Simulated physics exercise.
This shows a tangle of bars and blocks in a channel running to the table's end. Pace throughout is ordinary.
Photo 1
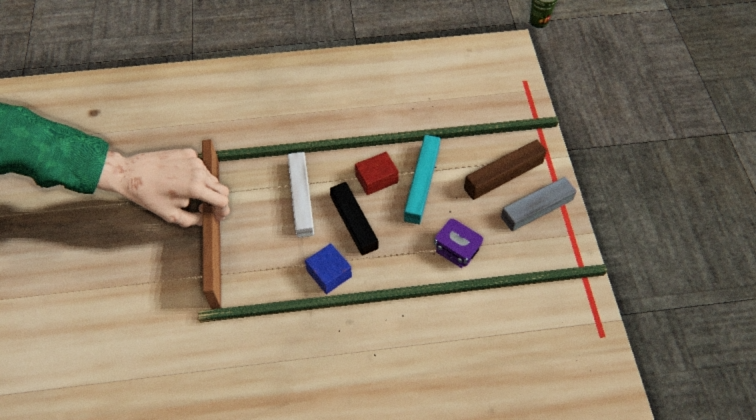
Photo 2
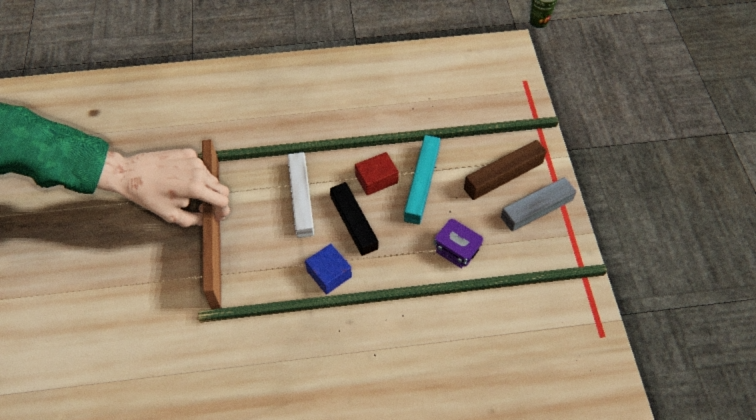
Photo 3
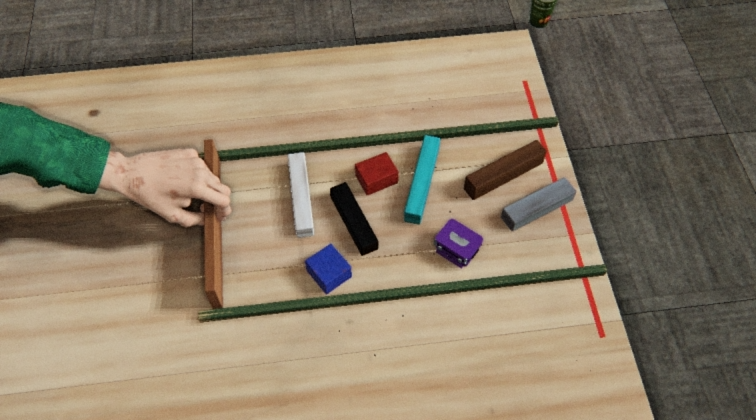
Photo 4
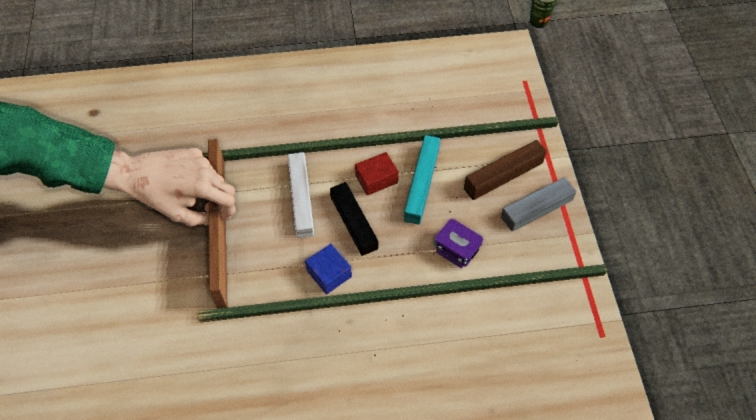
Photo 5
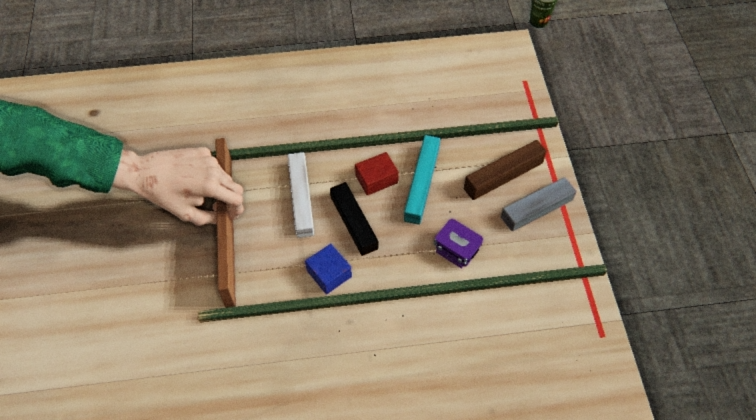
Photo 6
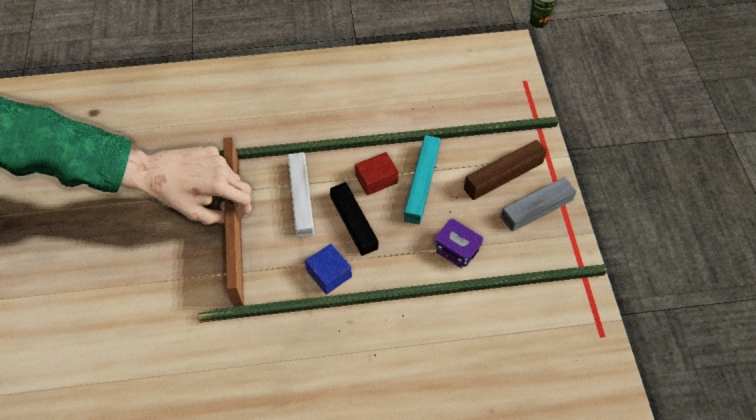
The clip opens on a hand in a green sleeve holding a brown board upright across a channel between two green rods, with colored sticks and blocks lying inside. The hand slides the board slowly a short way right, narrowing the gap to the white stick, while the scattered pieces stay still.
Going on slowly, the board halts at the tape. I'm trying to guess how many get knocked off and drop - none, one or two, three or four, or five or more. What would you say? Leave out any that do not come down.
I predict the tally of drops will be no fewer than five.
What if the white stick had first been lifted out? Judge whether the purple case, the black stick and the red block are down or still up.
The purple case is lost, the black stick does not fall, the red block holds on.
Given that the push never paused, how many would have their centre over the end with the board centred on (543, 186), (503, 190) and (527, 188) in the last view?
In order of the places given, that's 4, 1 and 2.
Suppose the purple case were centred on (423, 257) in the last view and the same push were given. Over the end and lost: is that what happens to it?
Then it tumbles off.
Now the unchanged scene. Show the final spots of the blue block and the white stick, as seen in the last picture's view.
About (595, 249), and the other about (560, 164).
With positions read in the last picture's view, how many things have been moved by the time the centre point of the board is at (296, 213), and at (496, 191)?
The count reaches 1 first and 8 second.
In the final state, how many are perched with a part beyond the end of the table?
The count is 1.
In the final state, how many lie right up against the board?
So the total is 2.
A little later, none off yet; grey stick at rest near (539, 204); brown stick at rest near (505, 170); purple case at rest near (458, 244).
When it is over, the number that fall off is five or more; down, black stick, red block, turquoise stick, purple case, brown stick and grey stick.
